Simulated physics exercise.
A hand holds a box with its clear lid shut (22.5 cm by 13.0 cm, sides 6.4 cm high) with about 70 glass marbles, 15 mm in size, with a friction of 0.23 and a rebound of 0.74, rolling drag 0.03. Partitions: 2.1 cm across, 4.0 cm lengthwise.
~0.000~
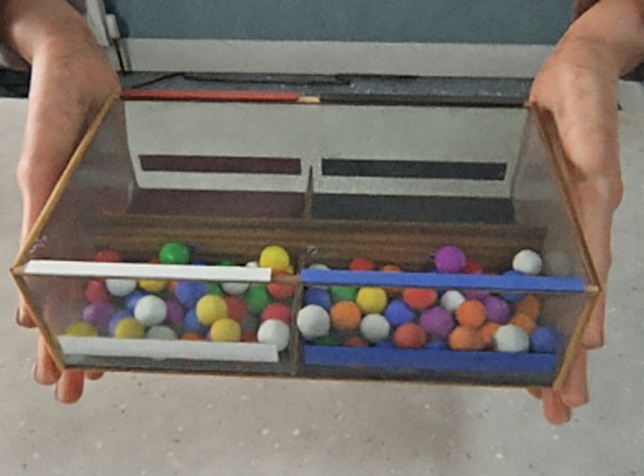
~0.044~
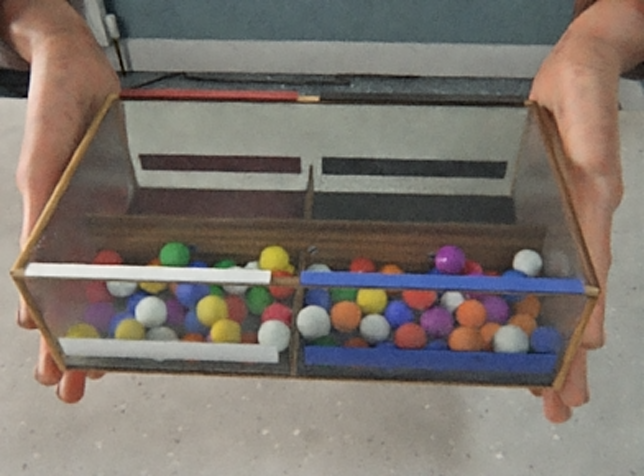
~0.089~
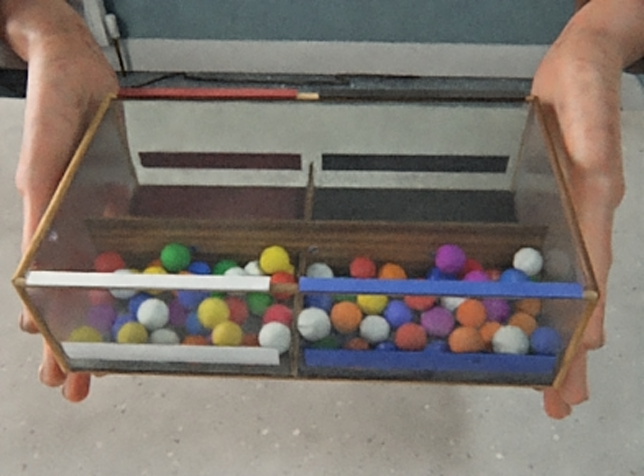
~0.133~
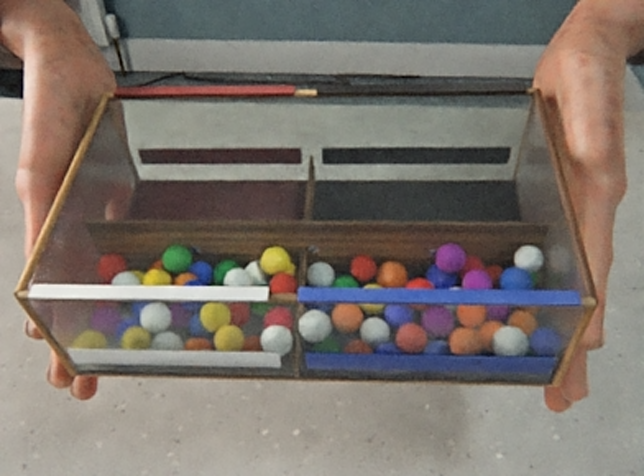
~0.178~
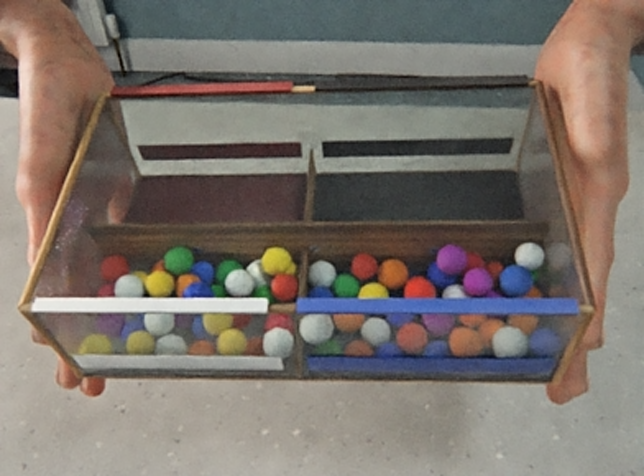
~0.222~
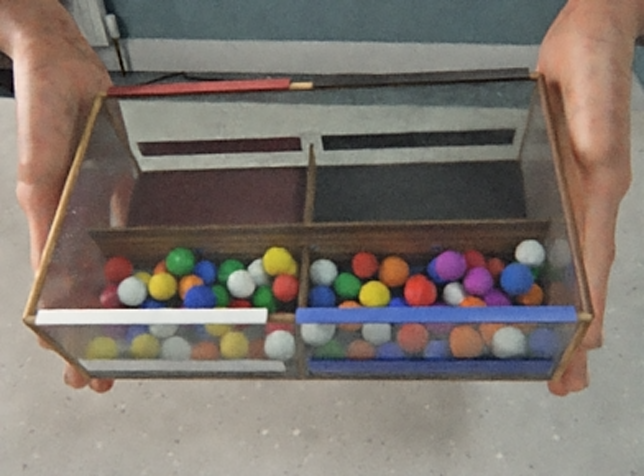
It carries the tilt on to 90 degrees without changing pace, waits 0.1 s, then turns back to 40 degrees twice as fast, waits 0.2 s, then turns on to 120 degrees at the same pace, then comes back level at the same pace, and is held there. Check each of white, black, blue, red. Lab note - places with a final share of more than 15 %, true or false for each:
White: True, black: False, blue: True, red: False.
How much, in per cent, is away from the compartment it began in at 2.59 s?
Close to 15 in a hundred.
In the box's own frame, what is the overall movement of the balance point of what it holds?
The shift is roughly 3.0 cm.
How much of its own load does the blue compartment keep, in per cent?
About 60 percent.
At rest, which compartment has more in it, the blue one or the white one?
If you compare the two, more of the load comes to rest in the white compartment.
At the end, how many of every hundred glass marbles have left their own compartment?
Roughly 20 percent ends away from where it started.
After 1.51 s, tilt 54 degrees; white 60 %, blue 40 %; middle of all pieces near (281, 322).
Then, at 2.59 s, tilt 100 degrees; white 65 %, blue 35 %; middle of all pieces near (307, 271).
After 3.57 s, tilt 65 degrees; white 70 %, blue 30 %; middle of all pieces near (267, 325).
Then, at 4.52 s, tilt 0 degrees; white 65 %, blue 35 %; middle of all pieces near (241, 312).
At rest (6.0 s), white 65 %, black 0 %, blue 35 %, red 0 %.
